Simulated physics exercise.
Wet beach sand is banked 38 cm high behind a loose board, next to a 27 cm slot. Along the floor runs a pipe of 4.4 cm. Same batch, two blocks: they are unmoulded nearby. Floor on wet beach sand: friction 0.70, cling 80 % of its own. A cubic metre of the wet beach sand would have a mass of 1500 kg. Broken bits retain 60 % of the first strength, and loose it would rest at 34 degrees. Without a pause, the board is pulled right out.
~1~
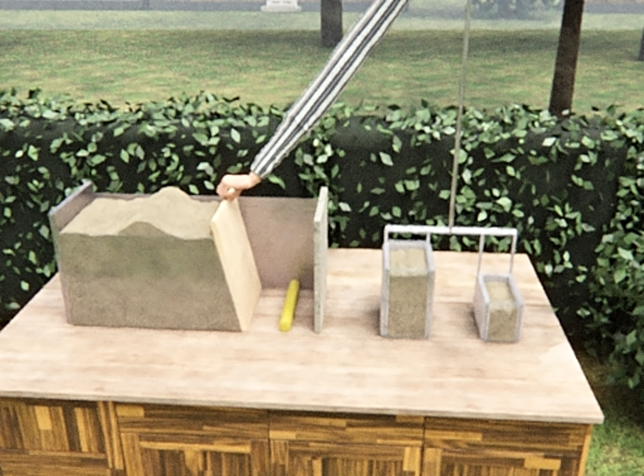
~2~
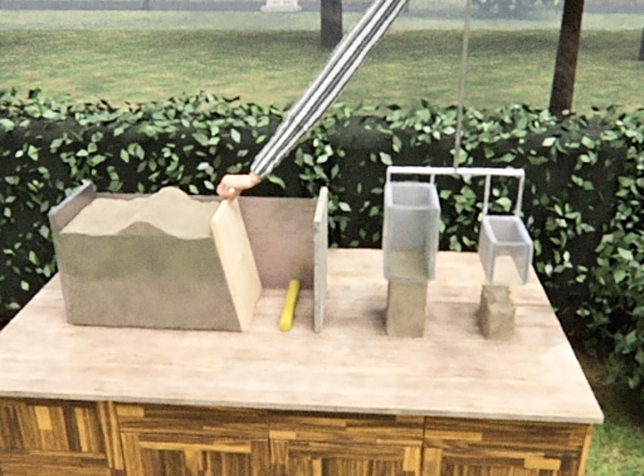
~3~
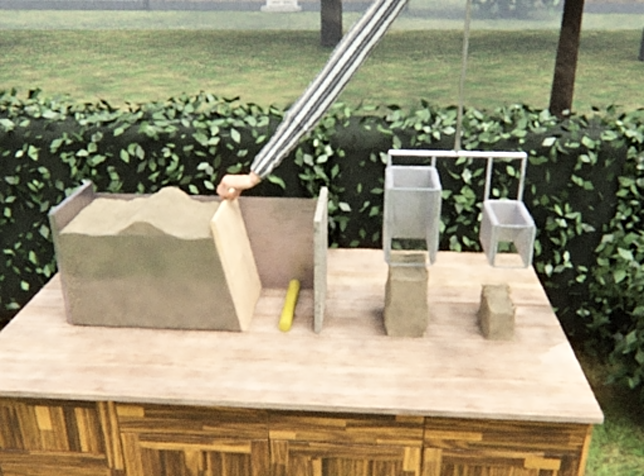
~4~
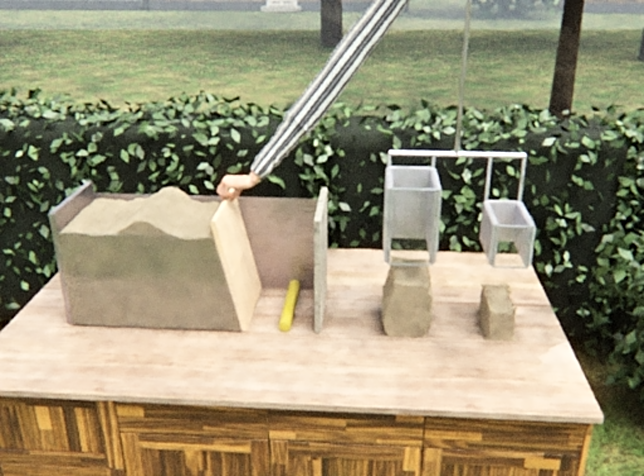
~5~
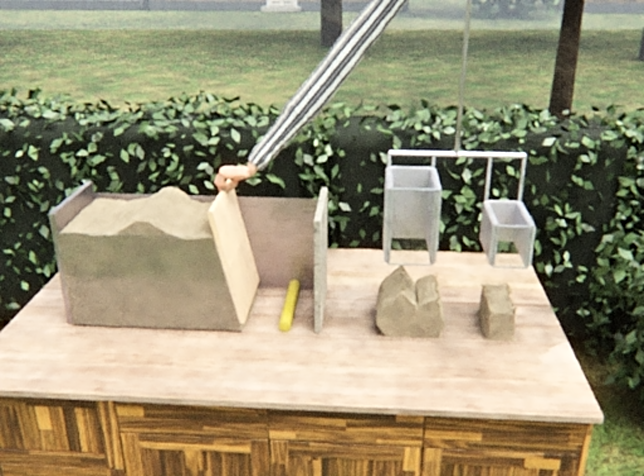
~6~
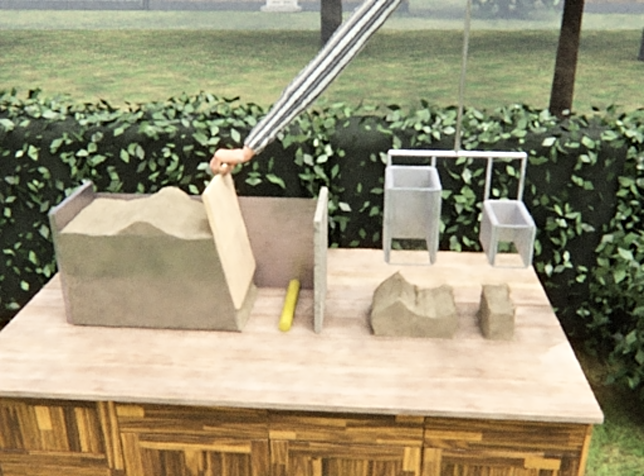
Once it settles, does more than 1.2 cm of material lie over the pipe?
No.
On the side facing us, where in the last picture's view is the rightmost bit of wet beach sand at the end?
Look roughly at (271, 319).
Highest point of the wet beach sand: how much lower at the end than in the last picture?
The gap comes to some 5.5 centimetres.
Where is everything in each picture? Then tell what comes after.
Top of the board at (214, 237), not yet moved; crest of the wet beach sand at (145, 222); block heights 26 cm, 13 cm (left to right), in the first frame.
Top of the board at (214, 237), not yet moved; crest of the wet beach sand at (145, 222); block heights 25 cm, 13 cm (left to right), in the second frame.
Top of the board at (214, 237), not yet moved; crest of the wet beach sand at (145, 222); block heights 24 cm, 13 cm (left to right), in the third frame.
Top of the board at (214, 237), not yet moved; crest of the wet beach sand at (145, 222); block heights 23 cm, 13 cm (left to right), in the fourth frame.
Top of the board at (211, 227), moved 3.8 cm; crest of the wet beach sand at (145, 222); block heights 19 cm, 13 cm (left to right), in the fifth frame.
Top of the board at (206, 210), moved 10 cm; crest of the wet beach sand at (145, 222); block heights 16 cm, 13 cm (left to right), in the sixth frame.
Last picture + 0.33 s, the face still stands and nothing lies on the pipe.
Last picture + 0.72 s, the face still stands and nothing lies on the pipe.
Last picture + 1.11 s, the face still stands and nothing lies on the pipe.
Last picture + 1.50 s, the face still stands and nothing lies on the pipe.
Last picture + 2.66 s, the fallen stuff reaches 40 % of the way across and nothing lies on the pipe.
